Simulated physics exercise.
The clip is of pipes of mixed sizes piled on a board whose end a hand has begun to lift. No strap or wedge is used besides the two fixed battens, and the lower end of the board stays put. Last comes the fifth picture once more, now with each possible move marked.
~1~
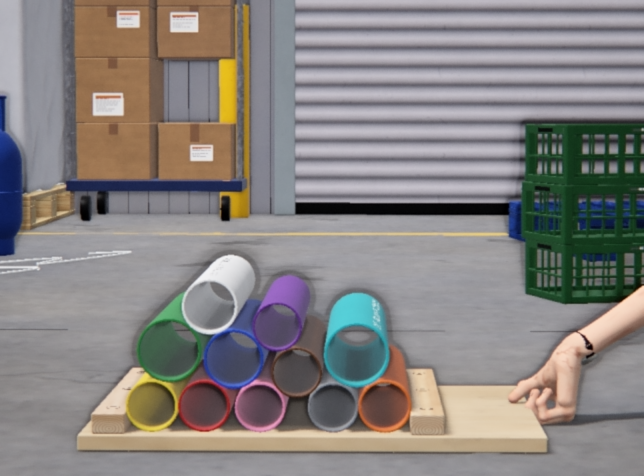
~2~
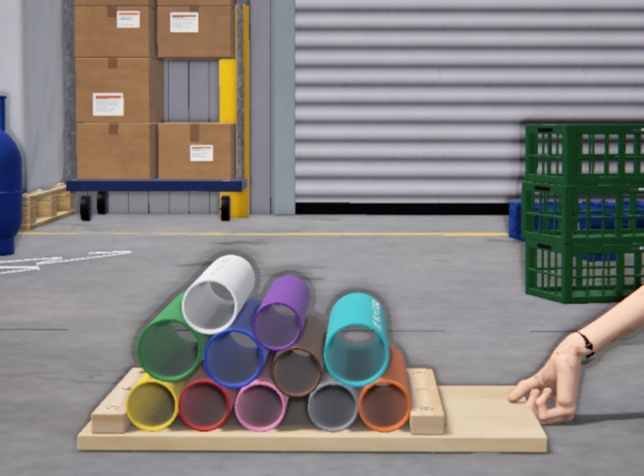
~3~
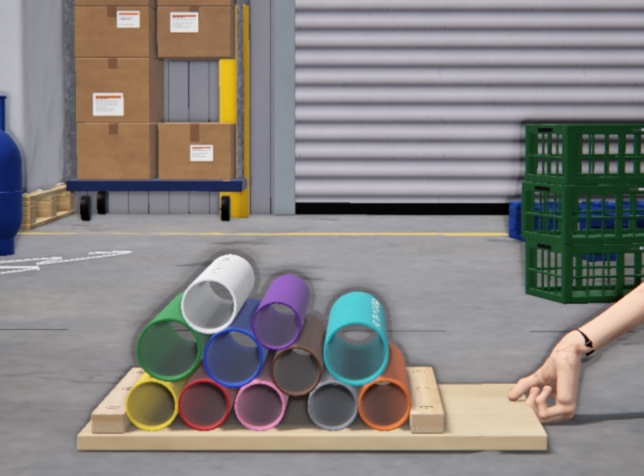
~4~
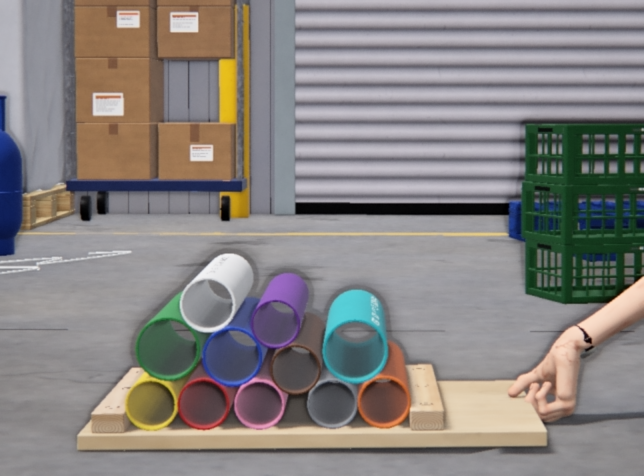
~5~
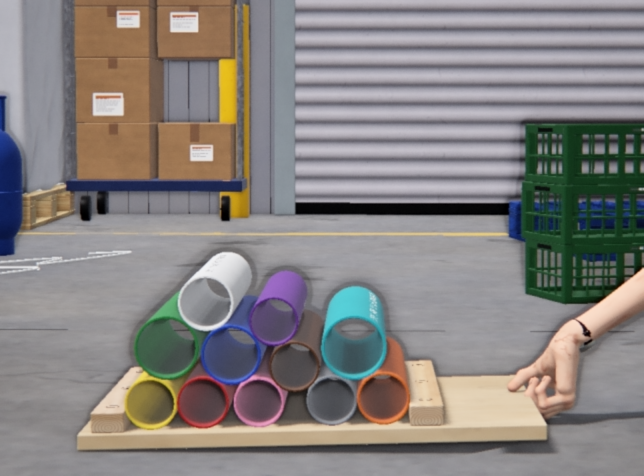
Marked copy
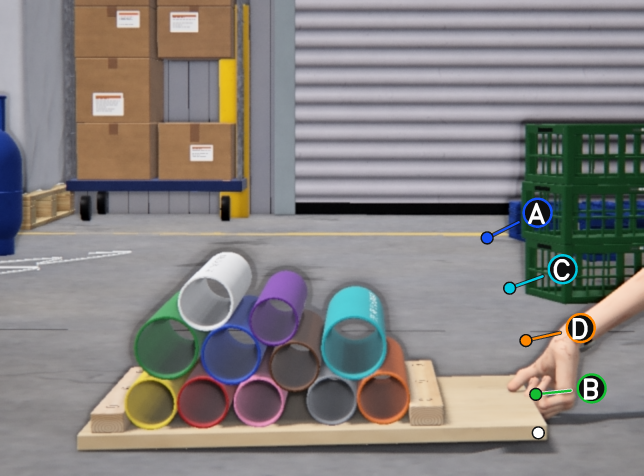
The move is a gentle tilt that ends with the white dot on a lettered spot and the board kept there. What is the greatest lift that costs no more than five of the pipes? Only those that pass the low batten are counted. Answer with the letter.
Lift it to C and no more.
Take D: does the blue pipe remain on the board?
The blue pipe: Yes.
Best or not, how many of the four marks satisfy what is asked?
The number is three.
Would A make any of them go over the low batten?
Yes.
On the copy, A at (487, 238); B at (536, 394); C at (510, 288); D at (526, 340); the white dot at (538, 433).
On C. First, board at 14°.
Then, board at 20°.
Finally, board at 20°, two over the low batten (green, white).
By contrast, A six over the low batten; B none over the low batten; D none over the low batten.
